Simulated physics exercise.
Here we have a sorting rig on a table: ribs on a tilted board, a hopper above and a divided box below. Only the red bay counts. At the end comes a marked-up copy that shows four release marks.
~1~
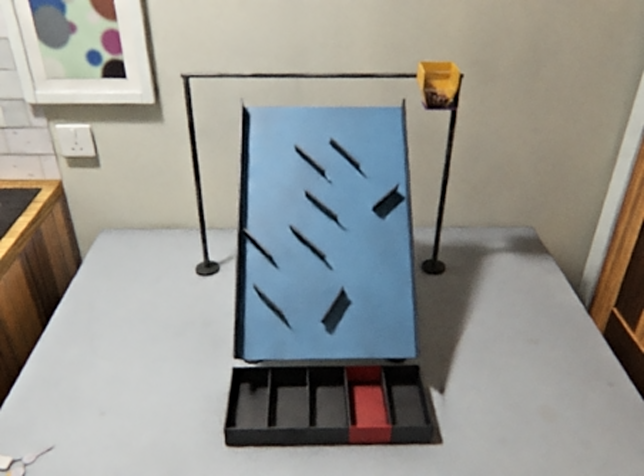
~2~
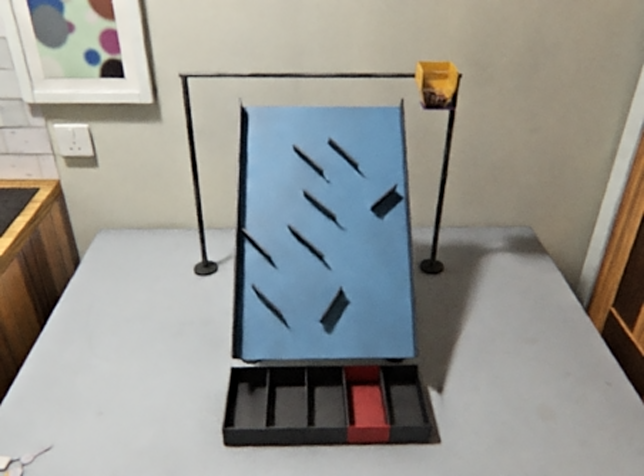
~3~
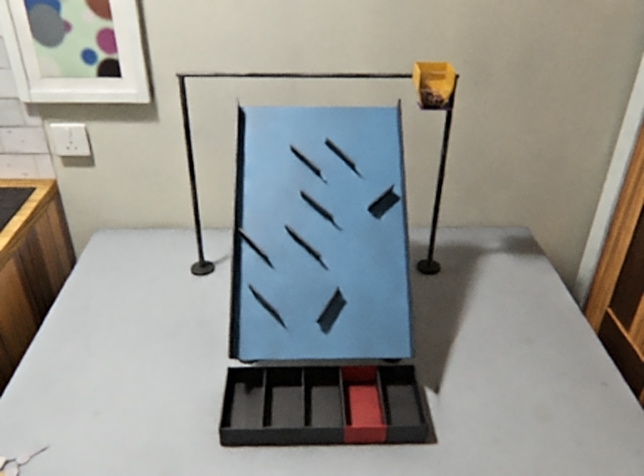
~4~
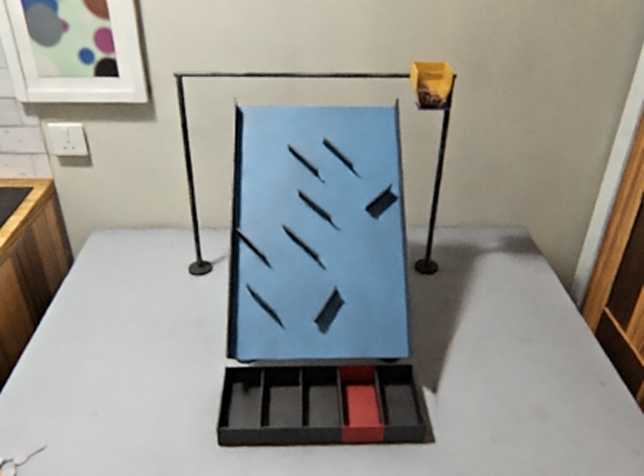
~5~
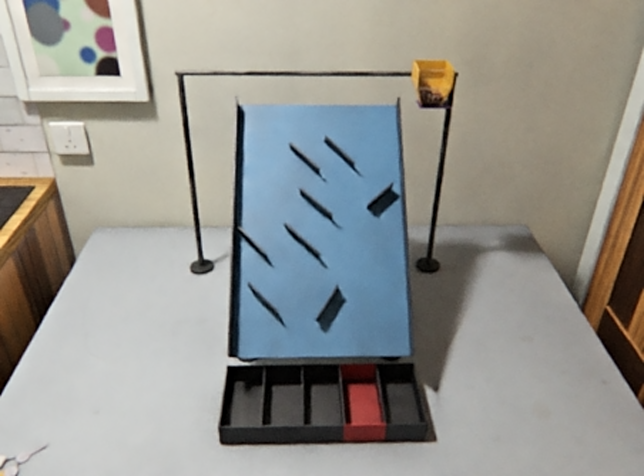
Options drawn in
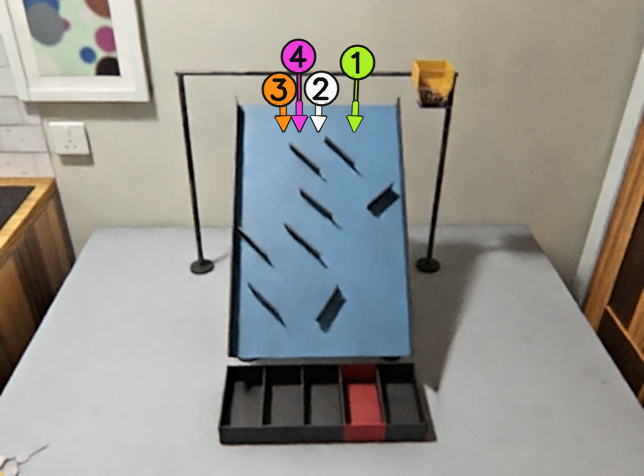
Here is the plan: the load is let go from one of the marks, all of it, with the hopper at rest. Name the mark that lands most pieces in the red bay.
Mark 2 does it best.
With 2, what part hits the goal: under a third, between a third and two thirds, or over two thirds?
Between a third and two thirds.
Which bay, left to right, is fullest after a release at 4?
It is the fifth one.
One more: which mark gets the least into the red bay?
3.
On the marked copy, mark 1 meets the board at (354, 125); mark 2 meets the board at (318, 125); mark 3 meets the board at (283, 125); mark 4 meets the board at (299, 125).
For mark 1, roughly a third in the red bay, roughly two thirds in other bays, just a few outside the box.
For mark 2, roughly half in the red bay, roughly a third in other bays, about a tenth outside the box.
For mark 3, about a tenth in the red bay, almost all in other bays.
For mark 4, roughly a quarter in the red bay, roughly two thirds in other bays, about a tenth outside the box.
